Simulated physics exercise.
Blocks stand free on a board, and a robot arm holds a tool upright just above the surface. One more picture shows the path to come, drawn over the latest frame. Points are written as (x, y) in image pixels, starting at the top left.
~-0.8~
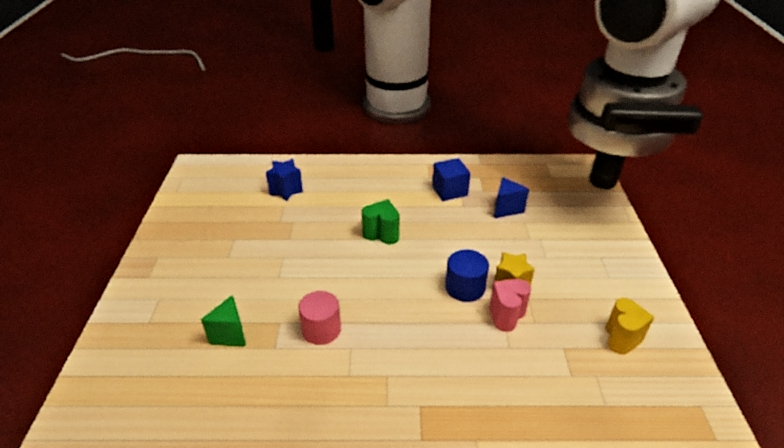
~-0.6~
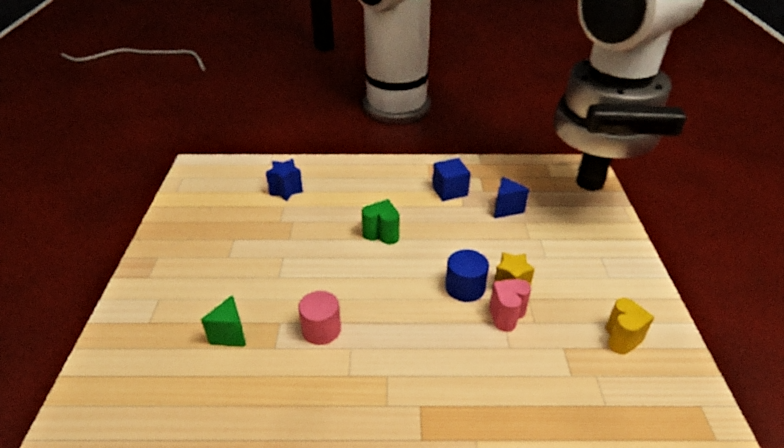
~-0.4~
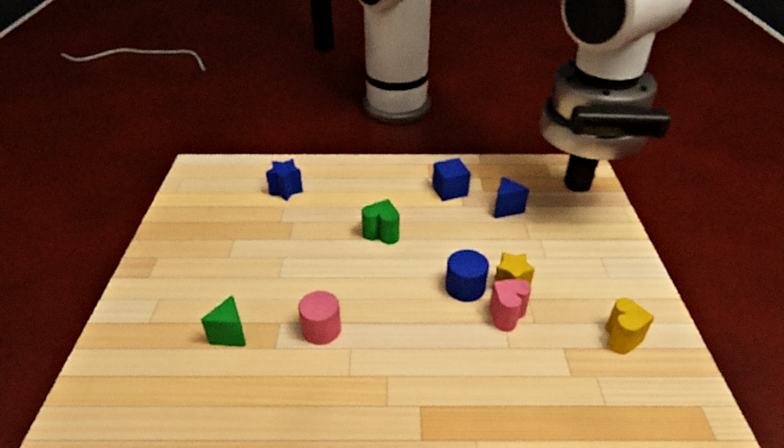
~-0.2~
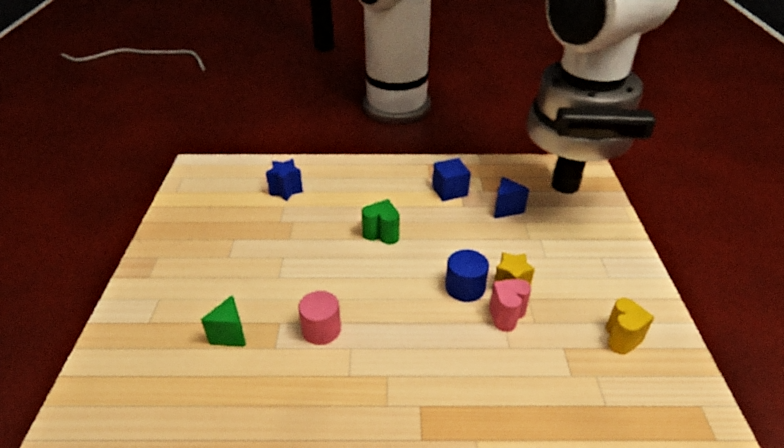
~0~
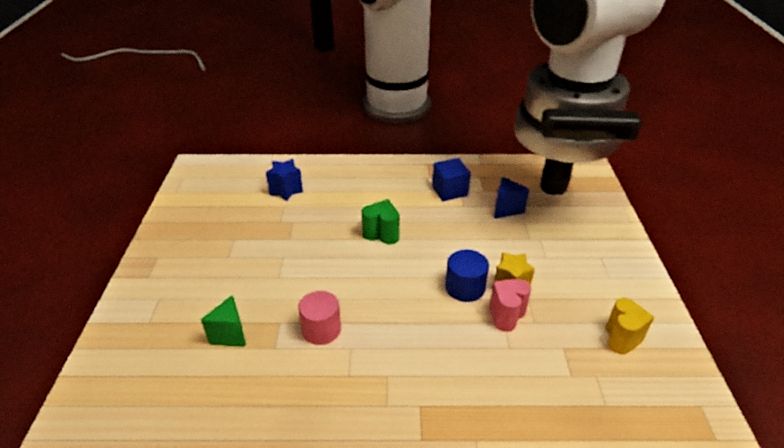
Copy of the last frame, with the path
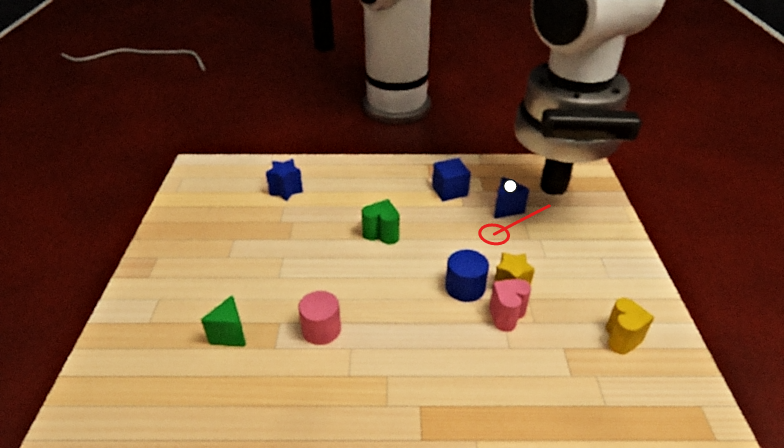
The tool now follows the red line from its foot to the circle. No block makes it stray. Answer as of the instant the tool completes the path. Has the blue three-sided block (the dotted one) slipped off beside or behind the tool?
Answer: Yes.
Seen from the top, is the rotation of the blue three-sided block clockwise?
Yes, I think so.
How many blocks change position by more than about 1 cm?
I reckon the push displaces only one of the blocks by more than 1 cm.
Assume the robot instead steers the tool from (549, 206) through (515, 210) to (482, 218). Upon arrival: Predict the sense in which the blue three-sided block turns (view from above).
Seen from above, its turn is clockwise.
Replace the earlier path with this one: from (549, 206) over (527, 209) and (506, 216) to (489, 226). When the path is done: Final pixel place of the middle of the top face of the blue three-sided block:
It is going to be at (470, 194).
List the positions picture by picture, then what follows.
Tool's lower end (603, 182); blue three-sided block (510, 186); yellow star-shaped block (515, 263), in the first frame.
Tool (590, 184); blocks still, in the second frame.
Tool (577, 185); blocks still, in the third frame.
Tool (565, 187); blocks still, in the fourth frame.
Tool (553, 188); blue three-sided block (510, 186); yellow star-shaped block (515, 263), in the fifth frame.
Drawn move, from (549, 206) to (494, 234); the dot is on the blue three-sided block.
On the path given first. Halfway along, tool (525, 202); blue three-sided block (498, 187), turned 45° clockwise.
At the end, tool (497, 216); blue three-sided block (492, 191), turned 100° clockwise; yellow star-shaped block still.
